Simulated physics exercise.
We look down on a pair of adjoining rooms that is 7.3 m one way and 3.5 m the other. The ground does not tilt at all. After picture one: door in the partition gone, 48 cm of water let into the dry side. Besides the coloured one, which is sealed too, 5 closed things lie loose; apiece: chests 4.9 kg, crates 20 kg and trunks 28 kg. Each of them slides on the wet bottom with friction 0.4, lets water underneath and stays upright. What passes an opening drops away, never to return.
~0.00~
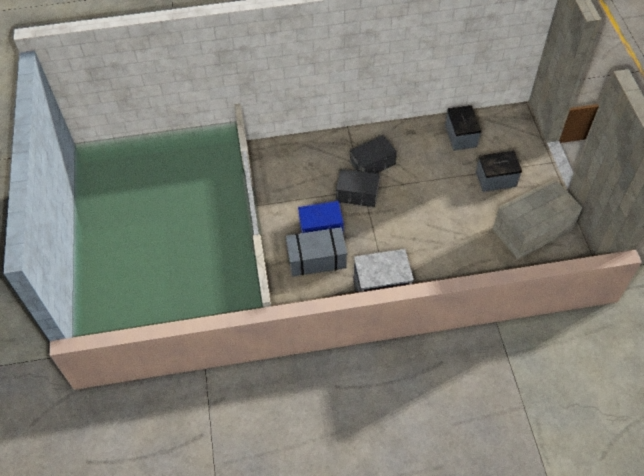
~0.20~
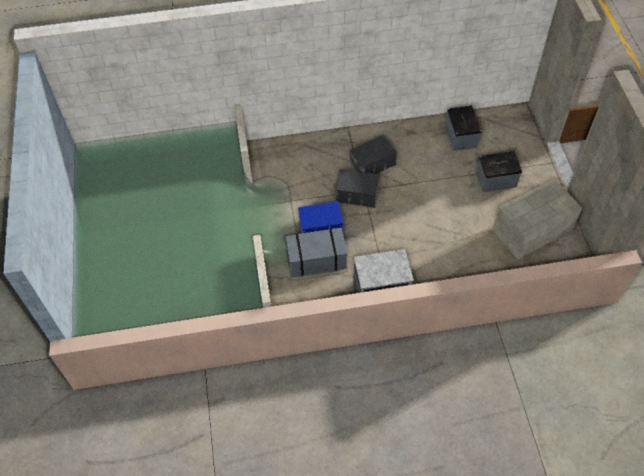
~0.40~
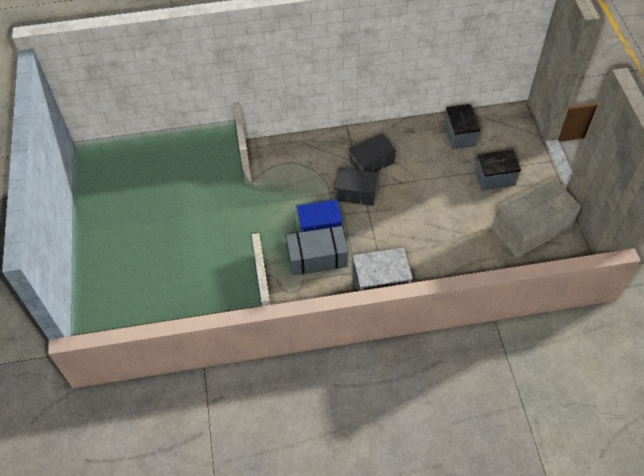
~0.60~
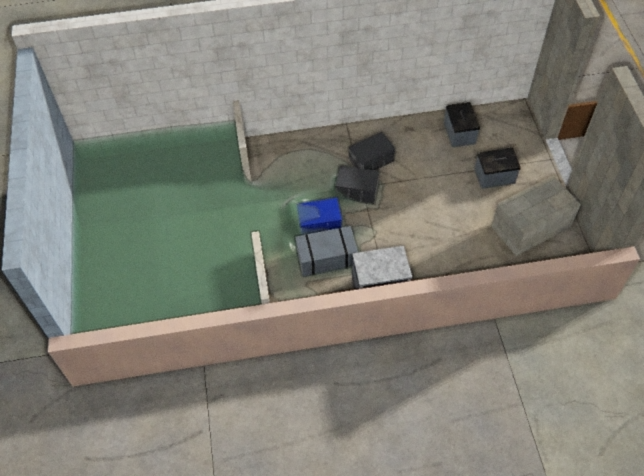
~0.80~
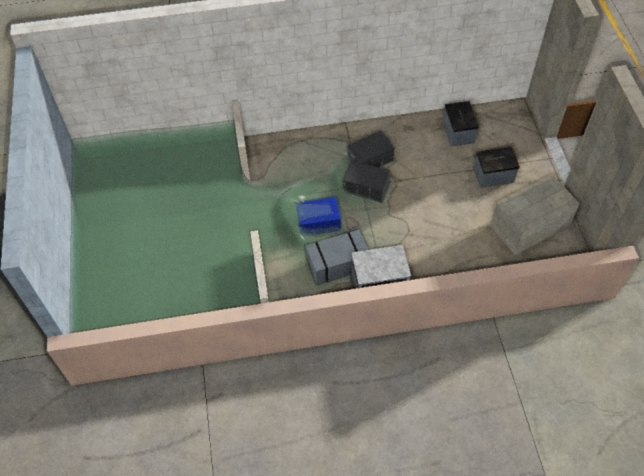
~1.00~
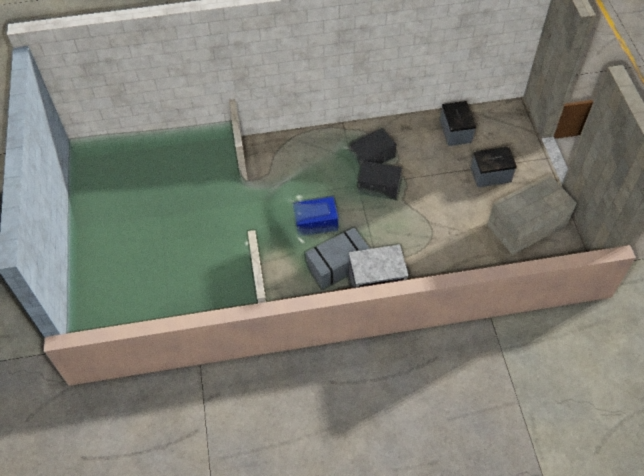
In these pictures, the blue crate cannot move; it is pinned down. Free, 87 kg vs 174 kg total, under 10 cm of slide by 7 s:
It passes only with the greater figure.
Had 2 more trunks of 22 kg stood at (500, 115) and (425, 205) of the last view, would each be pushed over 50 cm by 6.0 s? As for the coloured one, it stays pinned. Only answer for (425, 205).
Note: Displacement tops the threshold.
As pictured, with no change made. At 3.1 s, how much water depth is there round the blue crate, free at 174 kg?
Close to 11 cm deep.
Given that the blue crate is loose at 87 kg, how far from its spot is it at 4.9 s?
Displacement near 60 cm.
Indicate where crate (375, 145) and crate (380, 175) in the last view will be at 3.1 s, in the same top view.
Roughly (513, 95), then roughly (527, 160).
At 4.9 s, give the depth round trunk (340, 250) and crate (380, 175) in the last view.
I'd estimate 7 cm for the first and 18 cm for the second.
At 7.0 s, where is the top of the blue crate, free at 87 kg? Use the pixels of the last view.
Roughly at pixel (362, 203).
After 1.4 s the blue crate would be 26 cm from its start with 87 kg and 0 cm from its start with 174 kg; 12 cm of water round it then.
After 3.1 s the blue crate would be 69 cm from its start with 87 kg and 0 cm from its start with 174 kg; 11 cm of water round it then.
After 4.9 s the blue crate would be 69 cm from its start with 87 kg and 0 cm from its start with 174 kg; 9 cm of water round it then.
After 7.0 s the blue crate would be 69 cm from its start with 87 kg and 0 cm from its start with 174 kg; 7 cm of water round it then.
